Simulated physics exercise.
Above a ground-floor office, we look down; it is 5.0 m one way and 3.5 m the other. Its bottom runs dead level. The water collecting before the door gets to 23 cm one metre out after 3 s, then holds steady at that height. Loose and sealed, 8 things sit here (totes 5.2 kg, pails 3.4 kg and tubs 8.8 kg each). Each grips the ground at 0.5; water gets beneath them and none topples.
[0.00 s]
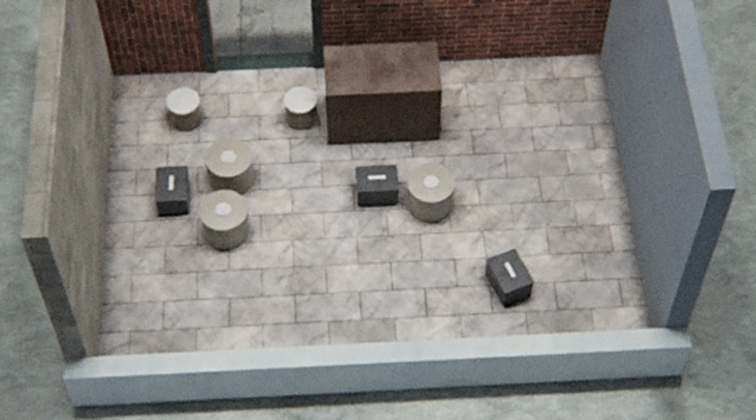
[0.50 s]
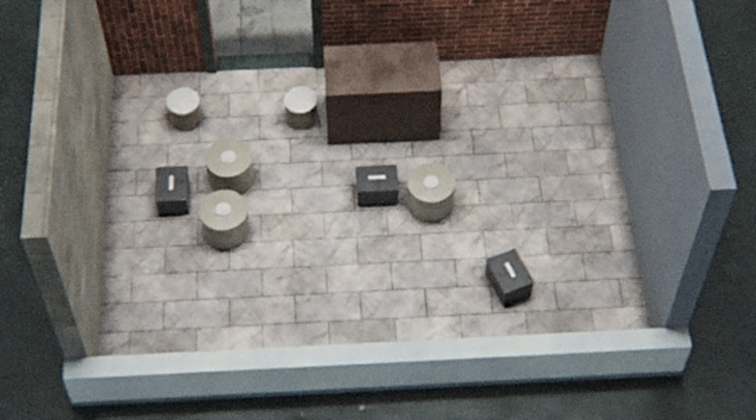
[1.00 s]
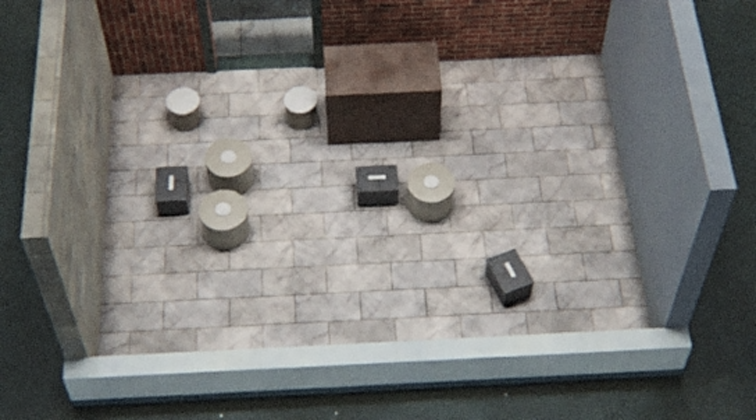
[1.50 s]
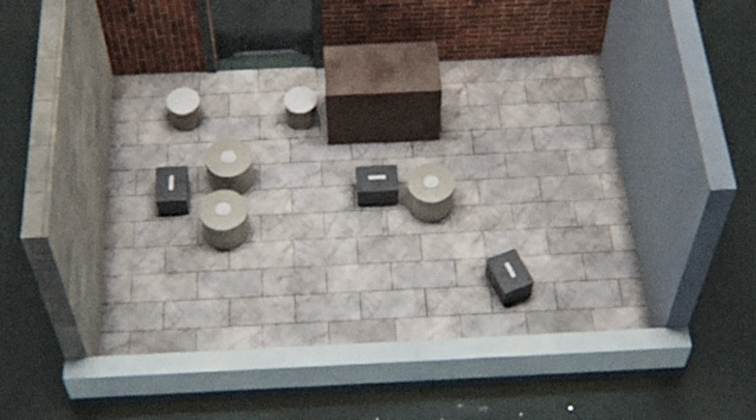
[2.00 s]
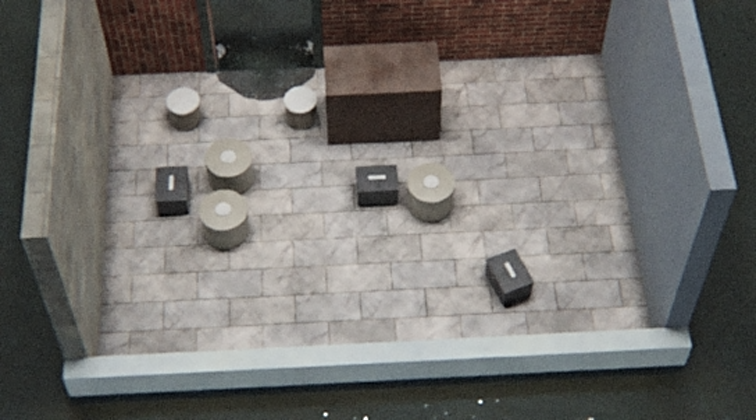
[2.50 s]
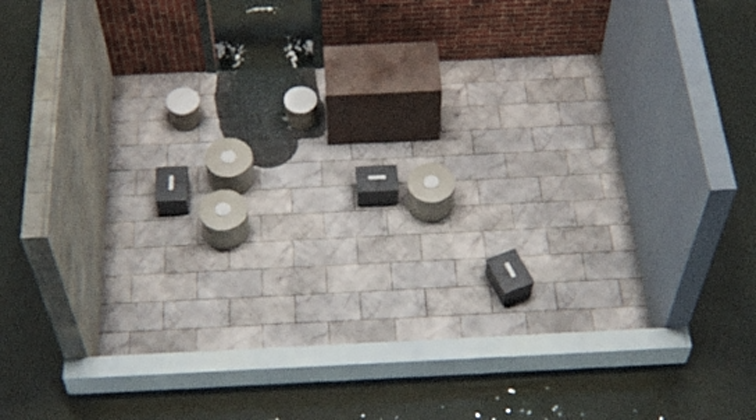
A walled room with a pale grey tiled floor, brick at the back and a doorway towards the left, is seen from high above by a still camera. A dark brown block stands against the back wall, with pale round tubs to its left and centre and three small black boxes spread about. Dark water gathers outside, then slides through the doorway and spreads among the nearest tubs, while nothing else moves.
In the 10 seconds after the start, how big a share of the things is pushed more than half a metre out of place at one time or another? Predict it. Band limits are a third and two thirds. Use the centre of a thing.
My guess is it lands in the middle band.
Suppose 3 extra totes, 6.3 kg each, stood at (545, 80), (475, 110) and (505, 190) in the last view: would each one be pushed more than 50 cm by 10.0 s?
For each in turn I get a smaller distance, a smaller distance and a smaller distance.
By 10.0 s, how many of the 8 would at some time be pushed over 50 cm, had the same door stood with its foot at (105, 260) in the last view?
Result: 7 of them.
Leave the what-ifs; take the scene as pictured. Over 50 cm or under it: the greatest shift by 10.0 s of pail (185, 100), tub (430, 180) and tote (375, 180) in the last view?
So that's inside it for the first, inside it for the second and inside it for the last.
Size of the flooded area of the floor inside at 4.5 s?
I'd estimate close to 8.5 m2.
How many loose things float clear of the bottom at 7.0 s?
I get 3.
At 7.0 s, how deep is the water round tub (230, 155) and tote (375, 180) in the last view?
Some 15 cm at the first, some 1 cm at the second.
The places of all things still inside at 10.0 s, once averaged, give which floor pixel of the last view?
They average out to somewhere around (334, 241).
After 3.5 s 1 of 8 are over 50 cm from their spots; 0 afloat.
After 4.5 s 2 of 8 are over 50 cm from their spots; 1 afloat.
After 7.0 s 4 of 8 are over 50 cm from their spots; 3 afloat.
After 10.0 s 5 of 8 are over 50 cm from their spots, and 5 have been at some point; 6 afloat.
